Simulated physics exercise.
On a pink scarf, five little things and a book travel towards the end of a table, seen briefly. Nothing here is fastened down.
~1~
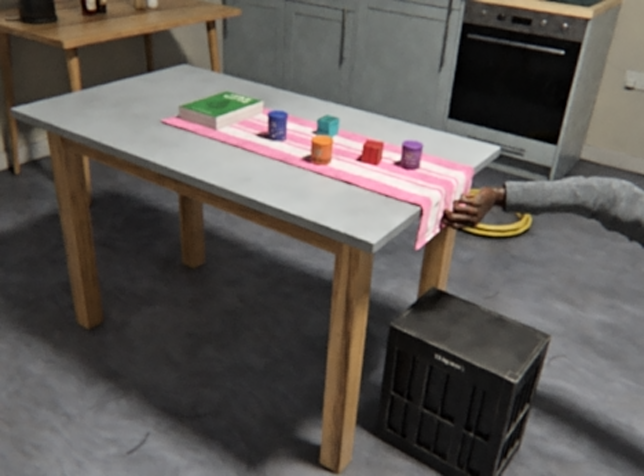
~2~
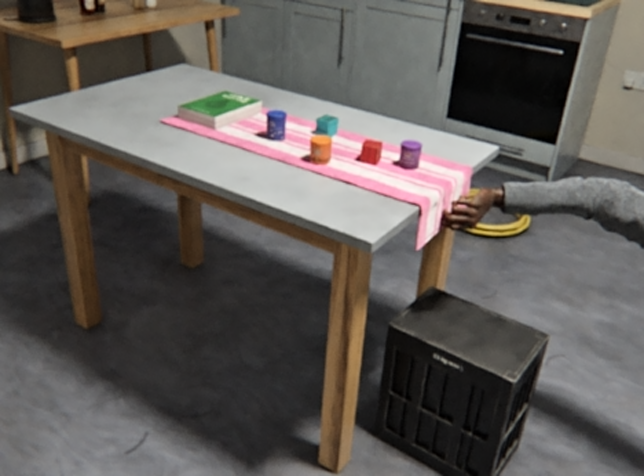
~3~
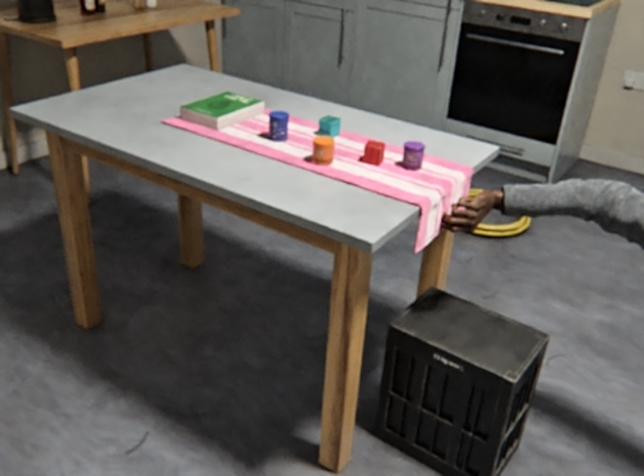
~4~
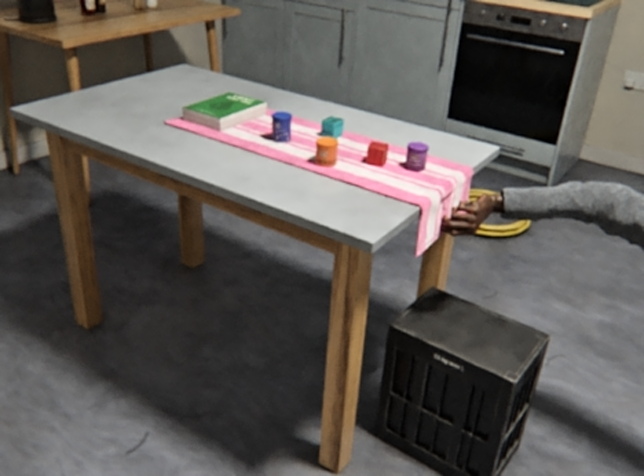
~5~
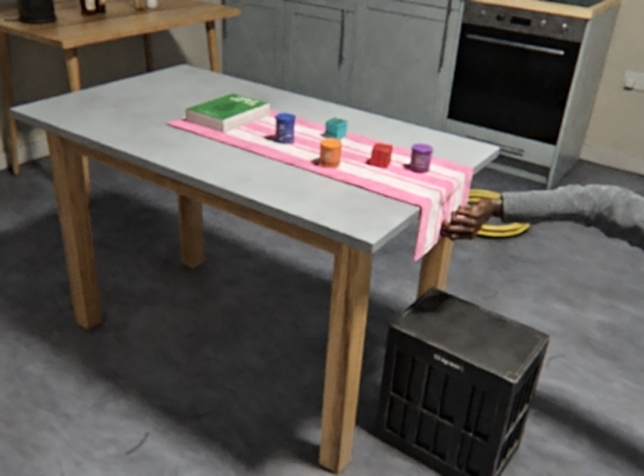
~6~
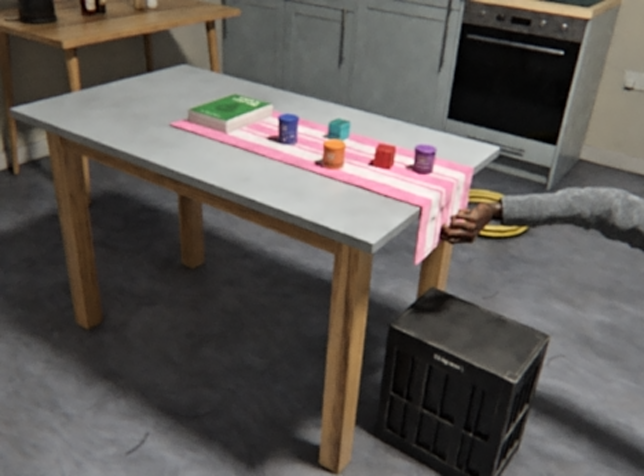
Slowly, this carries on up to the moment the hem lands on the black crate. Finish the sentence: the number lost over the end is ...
The number lost over the end is two.
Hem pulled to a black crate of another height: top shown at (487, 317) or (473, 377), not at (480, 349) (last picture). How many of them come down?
Then 1 and 3.
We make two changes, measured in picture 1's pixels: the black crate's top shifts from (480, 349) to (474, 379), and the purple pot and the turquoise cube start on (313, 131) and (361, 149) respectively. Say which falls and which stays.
Outcome for the purple pot: It stays. Outcome for the turquoise cube: It is lost.
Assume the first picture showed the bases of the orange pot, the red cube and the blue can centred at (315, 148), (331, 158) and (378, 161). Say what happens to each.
I'd say the orange pot hangs on, the red cube hangs on, and the blue can takes a fall.
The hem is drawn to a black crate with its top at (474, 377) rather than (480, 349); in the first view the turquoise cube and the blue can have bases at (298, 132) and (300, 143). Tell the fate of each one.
As for the turquoise cube, it stays in place; as for the blue can, it stays in place.
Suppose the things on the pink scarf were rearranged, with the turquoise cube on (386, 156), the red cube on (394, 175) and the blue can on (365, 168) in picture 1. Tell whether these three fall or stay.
The turquoise cube ends up off; the red cube ends up off; the blue can ends up off.
Early on, hem near (437, 265); all still up.
Midway, hem near (433, 298); purple pot gone.
Near the end, hem on the crate; purple pot and red cube gone.
Finally, hem on the crate; purple pot and red cube gone. Over the edge go two.
